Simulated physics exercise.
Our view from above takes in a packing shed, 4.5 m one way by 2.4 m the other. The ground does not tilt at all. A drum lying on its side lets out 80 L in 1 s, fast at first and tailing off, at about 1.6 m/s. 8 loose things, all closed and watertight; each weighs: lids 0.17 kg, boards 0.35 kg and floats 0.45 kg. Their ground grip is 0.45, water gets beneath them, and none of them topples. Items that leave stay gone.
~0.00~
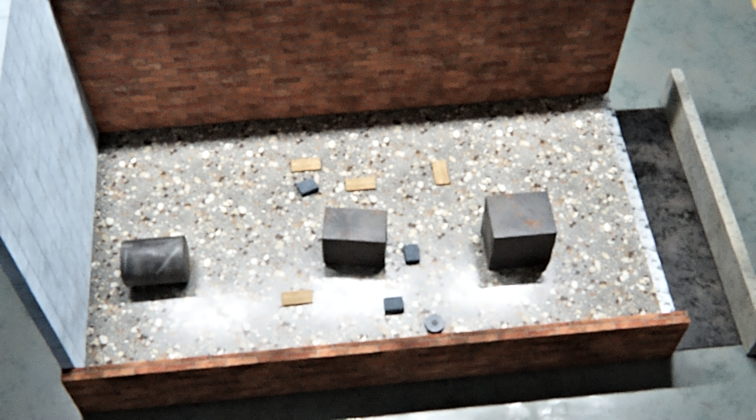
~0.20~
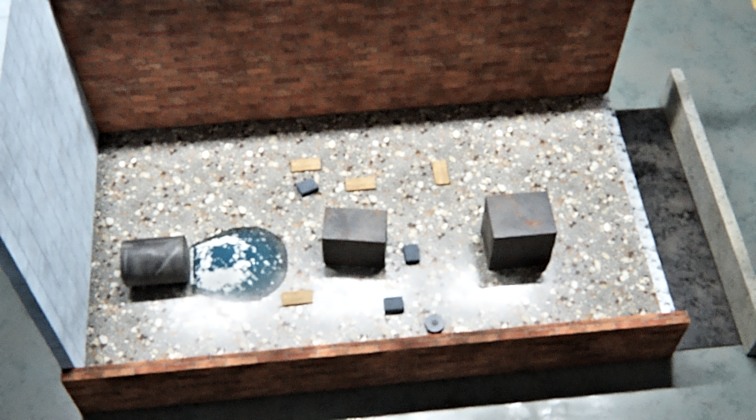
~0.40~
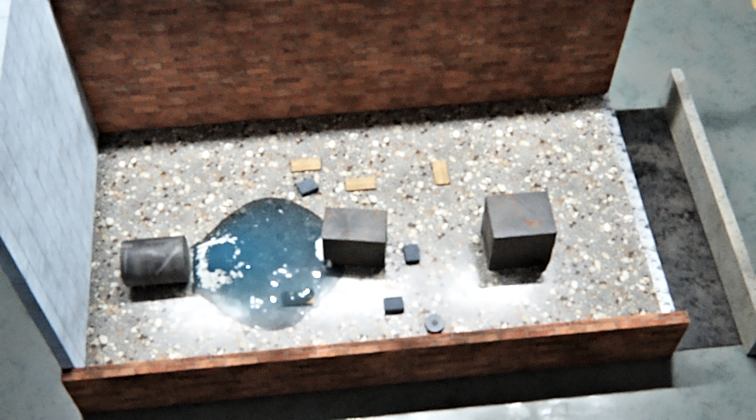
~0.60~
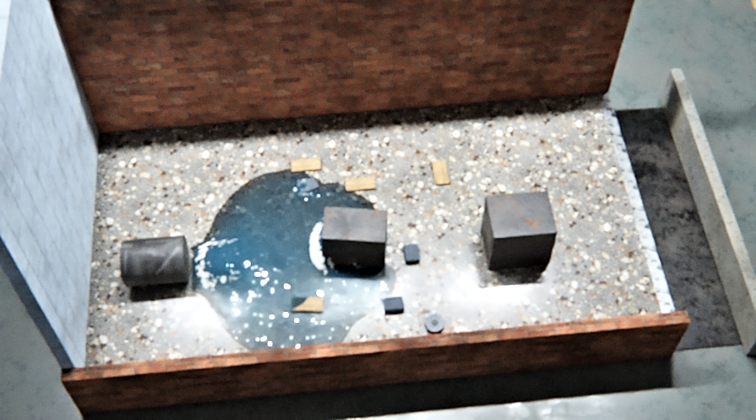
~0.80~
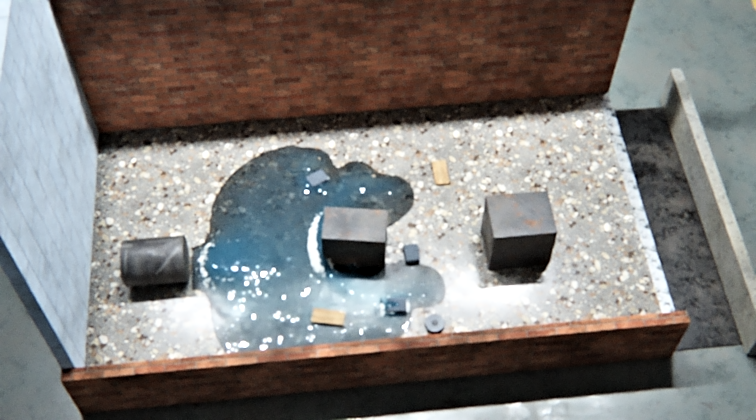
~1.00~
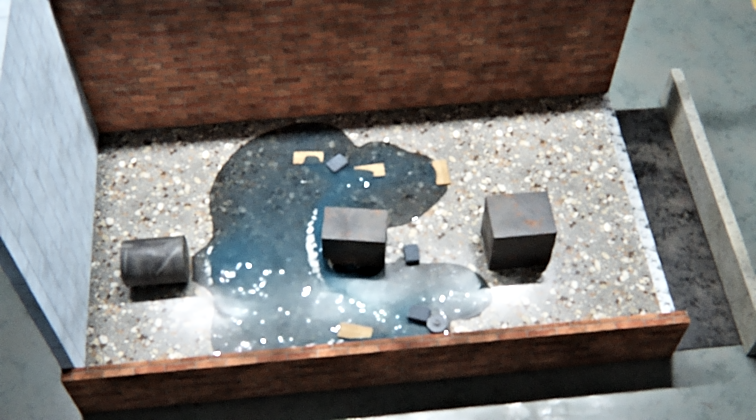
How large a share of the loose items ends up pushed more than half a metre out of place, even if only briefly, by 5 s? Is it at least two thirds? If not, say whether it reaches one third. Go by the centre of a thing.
Yes, two thirds or more.
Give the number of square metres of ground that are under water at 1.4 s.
Somewhere about 4.5 m2, give or take.
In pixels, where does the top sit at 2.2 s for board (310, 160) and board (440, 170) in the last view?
About (331, 118) for the first and (493, 170) for the second.
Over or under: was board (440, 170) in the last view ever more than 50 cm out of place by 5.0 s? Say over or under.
Verdict: Crosses the line.
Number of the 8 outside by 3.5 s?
By that moment the number is 4.
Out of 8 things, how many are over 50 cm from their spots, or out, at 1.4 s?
At that time I count 5.
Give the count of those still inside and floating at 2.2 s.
5.
After 1.4 s 5 of 8 are over 50 cm from their spots; 5 afloat.
After 2.2 s 6 of 8 are over 50 cm from their spots; 5 afloat.
After 3.5 s 5 of 8 are over 50 cm from their spots; 1 afloat.
After 5.0 s 6 of 8 are over 50 cm from their spots, and 7 have been at some point; 0 afloat.
